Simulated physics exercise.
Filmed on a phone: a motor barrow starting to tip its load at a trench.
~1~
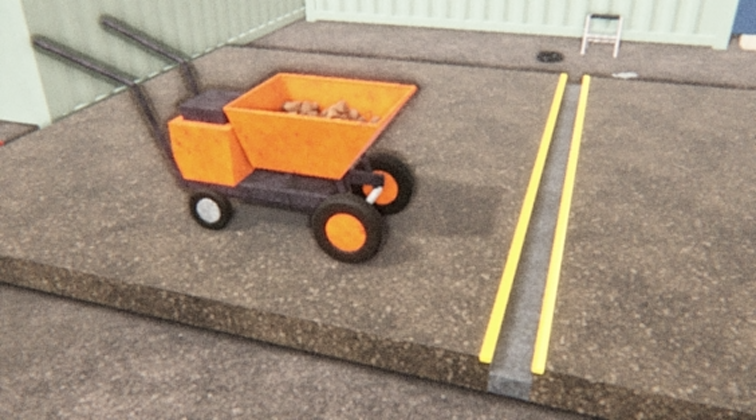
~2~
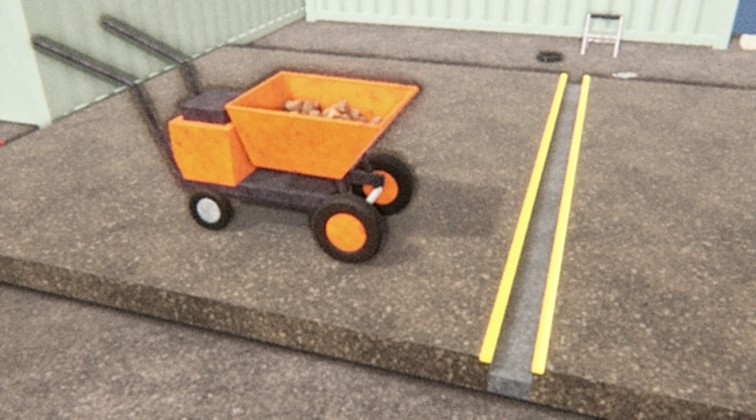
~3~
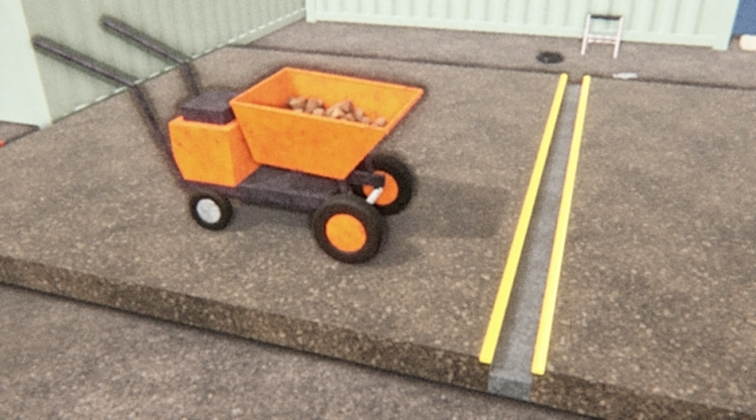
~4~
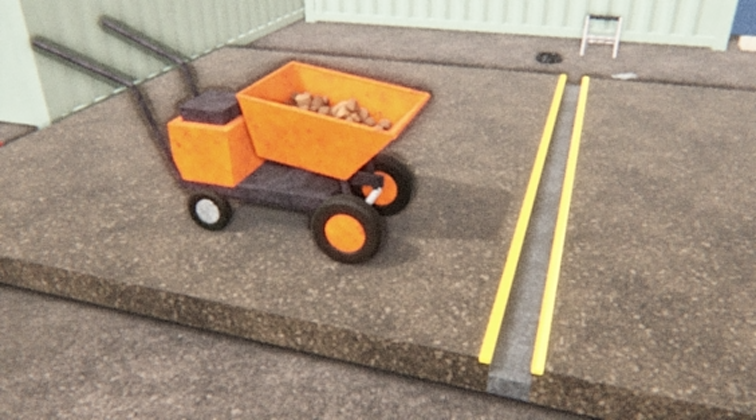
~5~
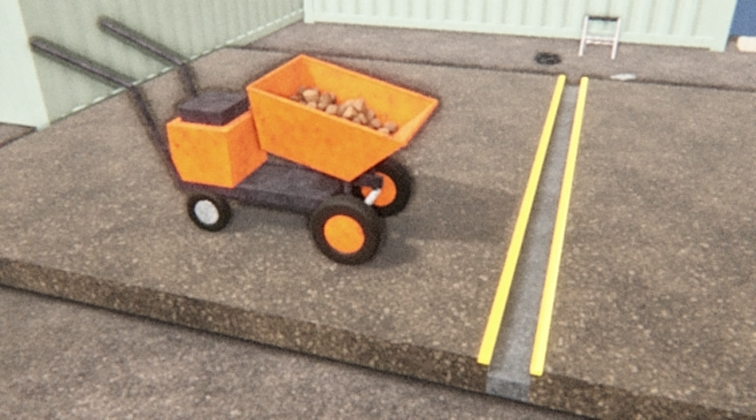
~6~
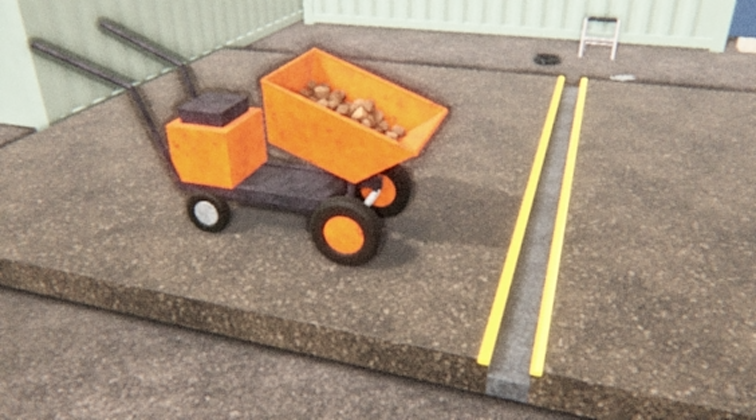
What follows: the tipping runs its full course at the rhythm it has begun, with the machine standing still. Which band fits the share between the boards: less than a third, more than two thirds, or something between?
The trench ends with from one third to two thirds of it.
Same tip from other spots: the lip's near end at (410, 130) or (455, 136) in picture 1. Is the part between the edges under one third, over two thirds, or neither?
First one to two thirds, then below one third.
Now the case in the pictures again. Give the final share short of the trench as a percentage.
It comes to 40 per cent or so.
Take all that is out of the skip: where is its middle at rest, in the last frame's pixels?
Close to (524, 259).
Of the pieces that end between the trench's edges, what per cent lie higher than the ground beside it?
Near 40 %.
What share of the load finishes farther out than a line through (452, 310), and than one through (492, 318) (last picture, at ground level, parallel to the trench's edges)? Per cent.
In turn 100 and 70 in a hundred.
Soon after the last picture, skip tipped steeply; all in the skip.
A little later, skip tipped right over; most in the skip; a small part short of the trench; a stray few in or heaped over the trench.
Later still, skip tipped right over; a small part in the skip; about a third short of the trench; about a third in or heaped over the trench; a small part beyond it.
At rest, skip tipped right over; a stray few in the skip; about a third short of the trench; about half in or heaped over the trench; a small part beyond it.
